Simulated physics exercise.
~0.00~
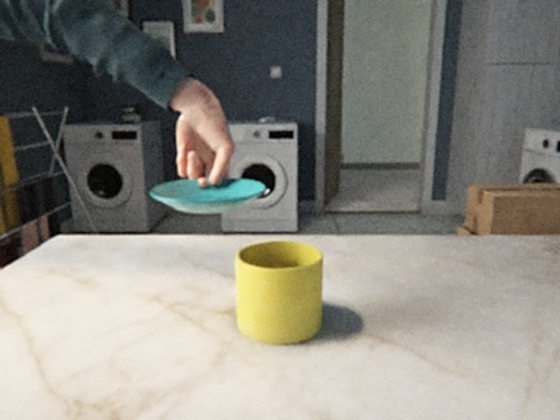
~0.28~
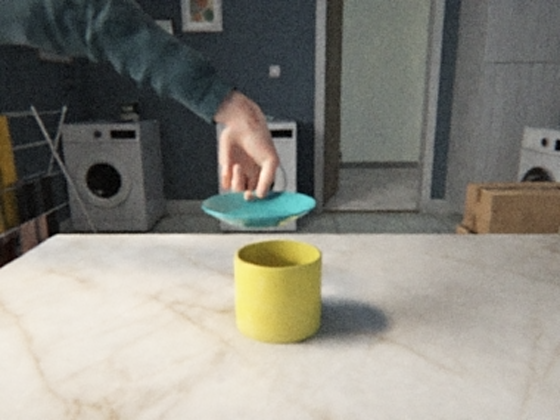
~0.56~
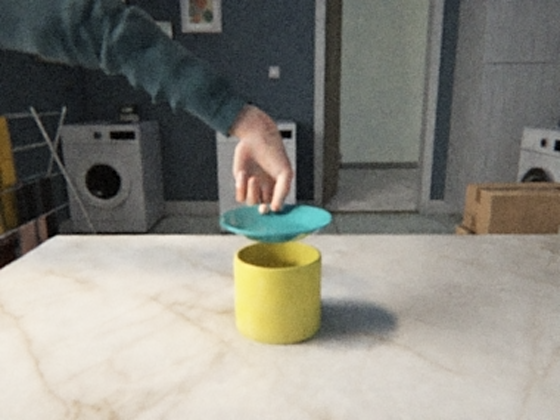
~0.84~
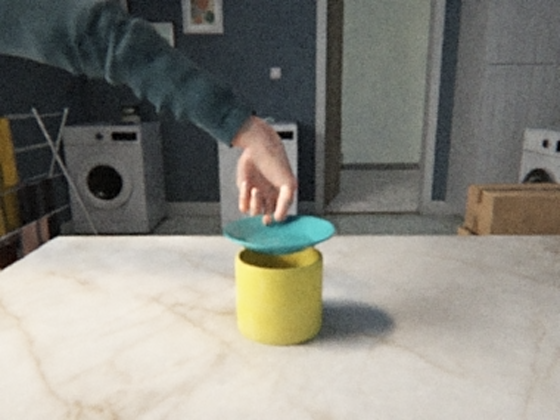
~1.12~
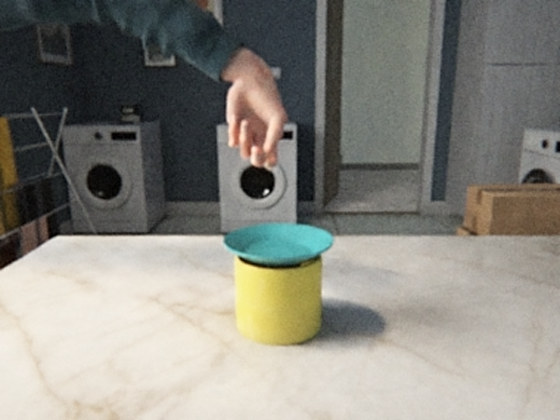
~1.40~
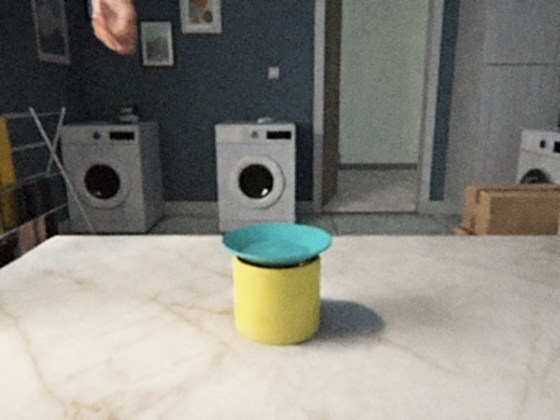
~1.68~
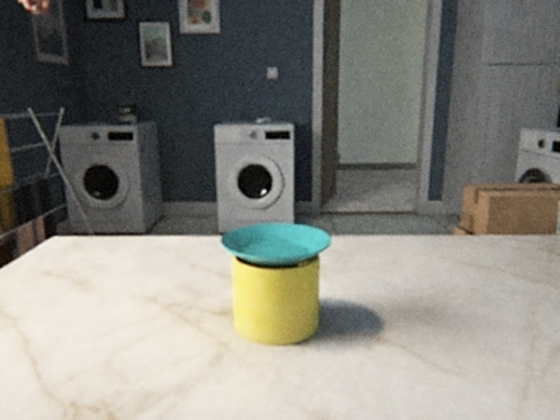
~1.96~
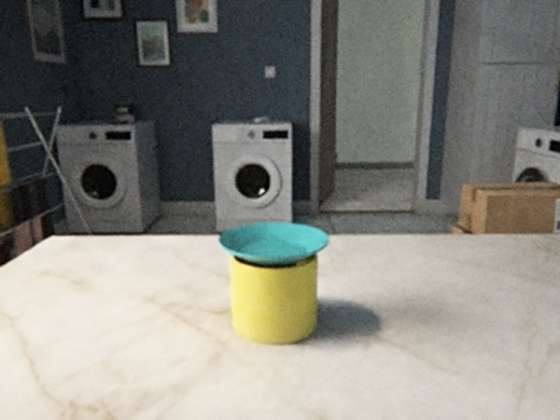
The footage shows a hand carrying a turquoise plate rightward over a yellow container on a marble surface, lowering it onto the rim and letting go. The hand withdraws up and to the left, and the plate stays resting on top, covering the opening.
